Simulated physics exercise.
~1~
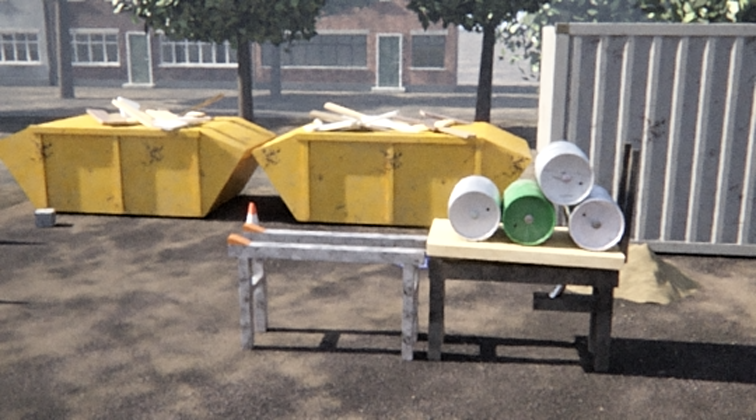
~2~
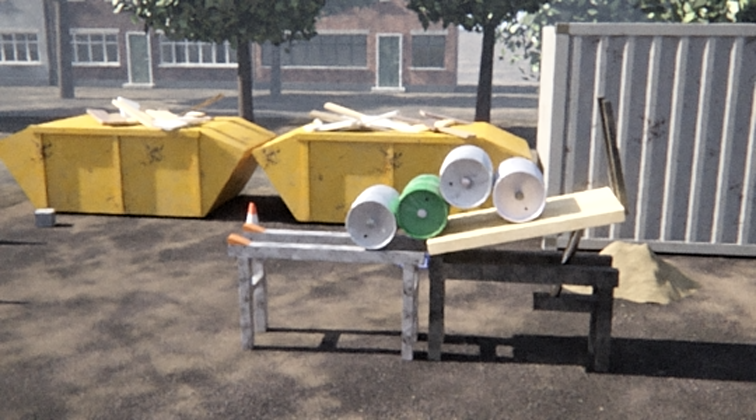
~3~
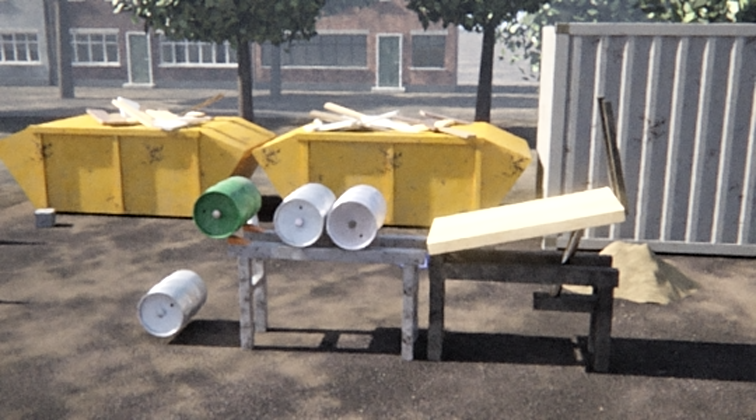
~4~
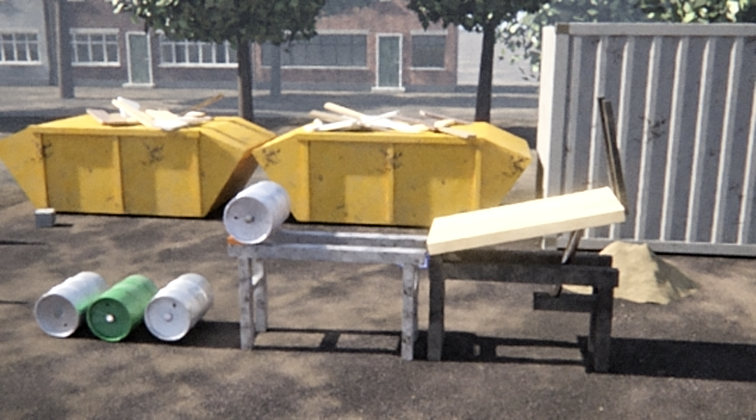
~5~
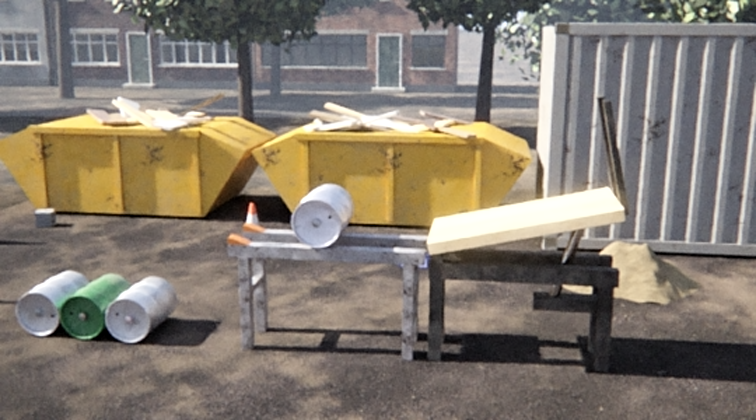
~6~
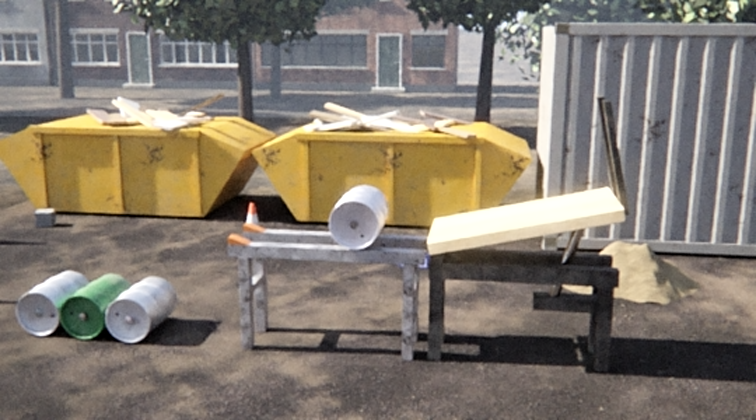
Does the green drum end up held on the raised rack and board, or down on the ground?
The green drum ends up down on the ground, to the left of the rack, between two white ones.
